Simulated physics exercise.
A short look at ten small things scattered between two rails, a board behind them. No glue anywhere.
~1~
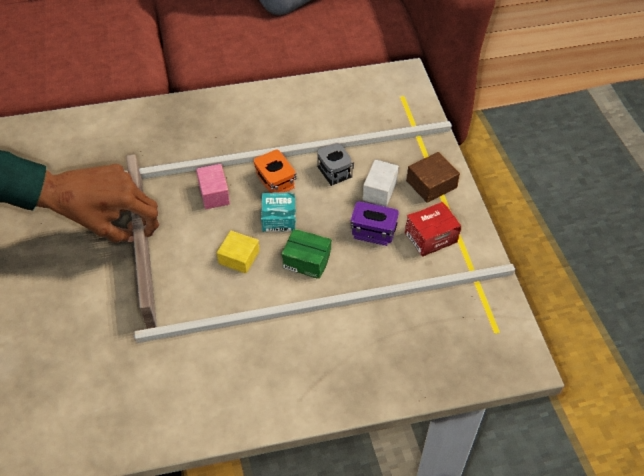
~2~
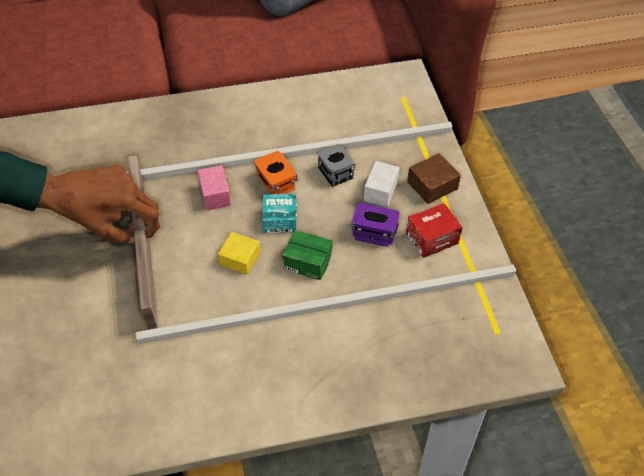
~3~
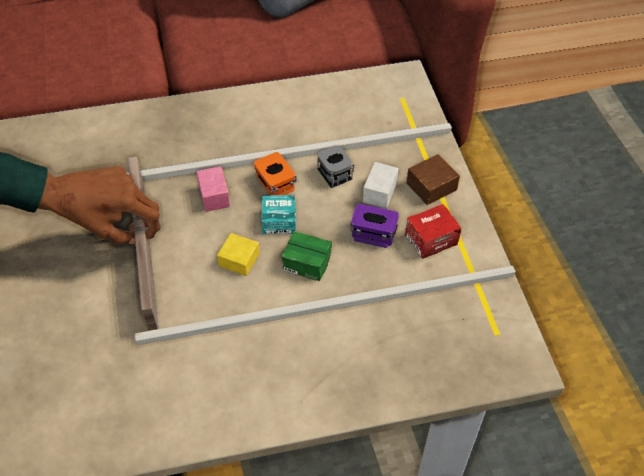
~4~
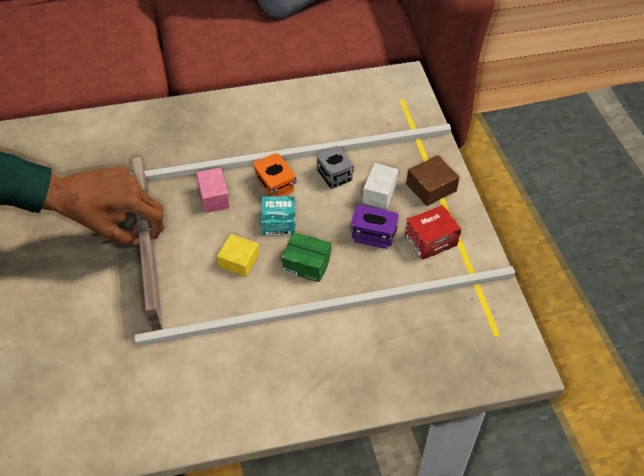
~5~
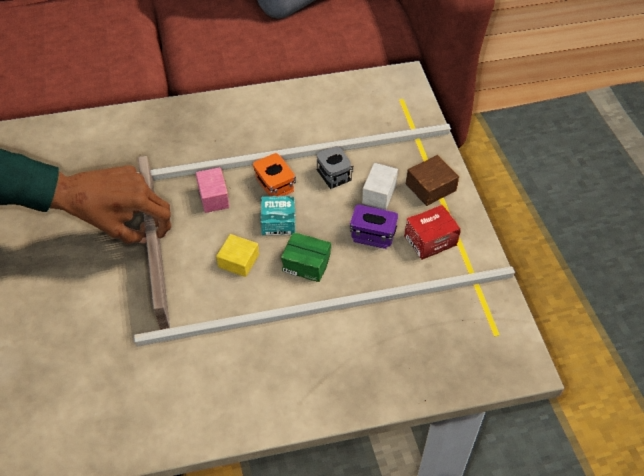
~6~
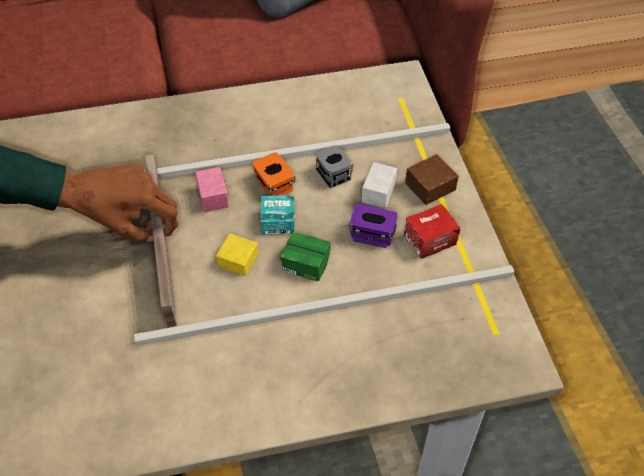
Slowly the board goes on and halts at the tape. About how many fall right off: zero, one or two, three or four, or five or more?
In the end the number that fall off is five or more.
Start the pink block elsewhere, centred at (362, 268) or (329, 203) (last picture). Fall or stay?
In that order, it remains up; goes over.
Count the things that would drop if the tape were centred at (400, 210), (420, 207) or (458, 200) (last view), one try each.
It would be 1, 2 and 6.
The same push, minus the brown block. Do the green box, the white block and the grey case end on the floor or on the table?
The green box stays on; the white block tumbles off; the grey case comes down.
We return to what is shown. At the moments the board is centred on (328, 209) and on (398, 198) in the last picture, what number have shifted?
At the one place 9, at the other 10.
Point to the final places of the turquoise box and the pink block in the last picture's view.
About (454, 181), and the other about (439, 153).
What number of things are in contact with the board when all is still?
In contact: 4.
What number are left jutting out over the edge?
0 of them.
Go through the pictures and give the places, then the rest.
Brown block (433, 177); red box (433, 229); white block (381, 183); board (141, 238); tape (444, 201), in the first frame.
Red box (434, 230); orange case (276, 175), in the second frame.
White block (381, 185); board (143, 240), in the third frame.
Brown block (433, 180); green box (307, 257), in the fourth frame.
Red box (432, 232); turquoise box (278, 215), in the fifth frame.
Brown block (432, 179); red box (432, 231); white block (379, 185); board (160, 238); tape (443, 203), in the sixth frame.
Soon after, none off yet; brown block at rest near (432, 179); red box at rest near (432, 231); white block at rest near (379, 185).
Then, none off yet; brown block moved a little near (446, 177); red box moved about its own width near (460, 231); white block moved about its own width near (408, 184).
At rest, the number that fall off is five or more; fallen, orange case, grey case, purple case, white block, red box and brown block.
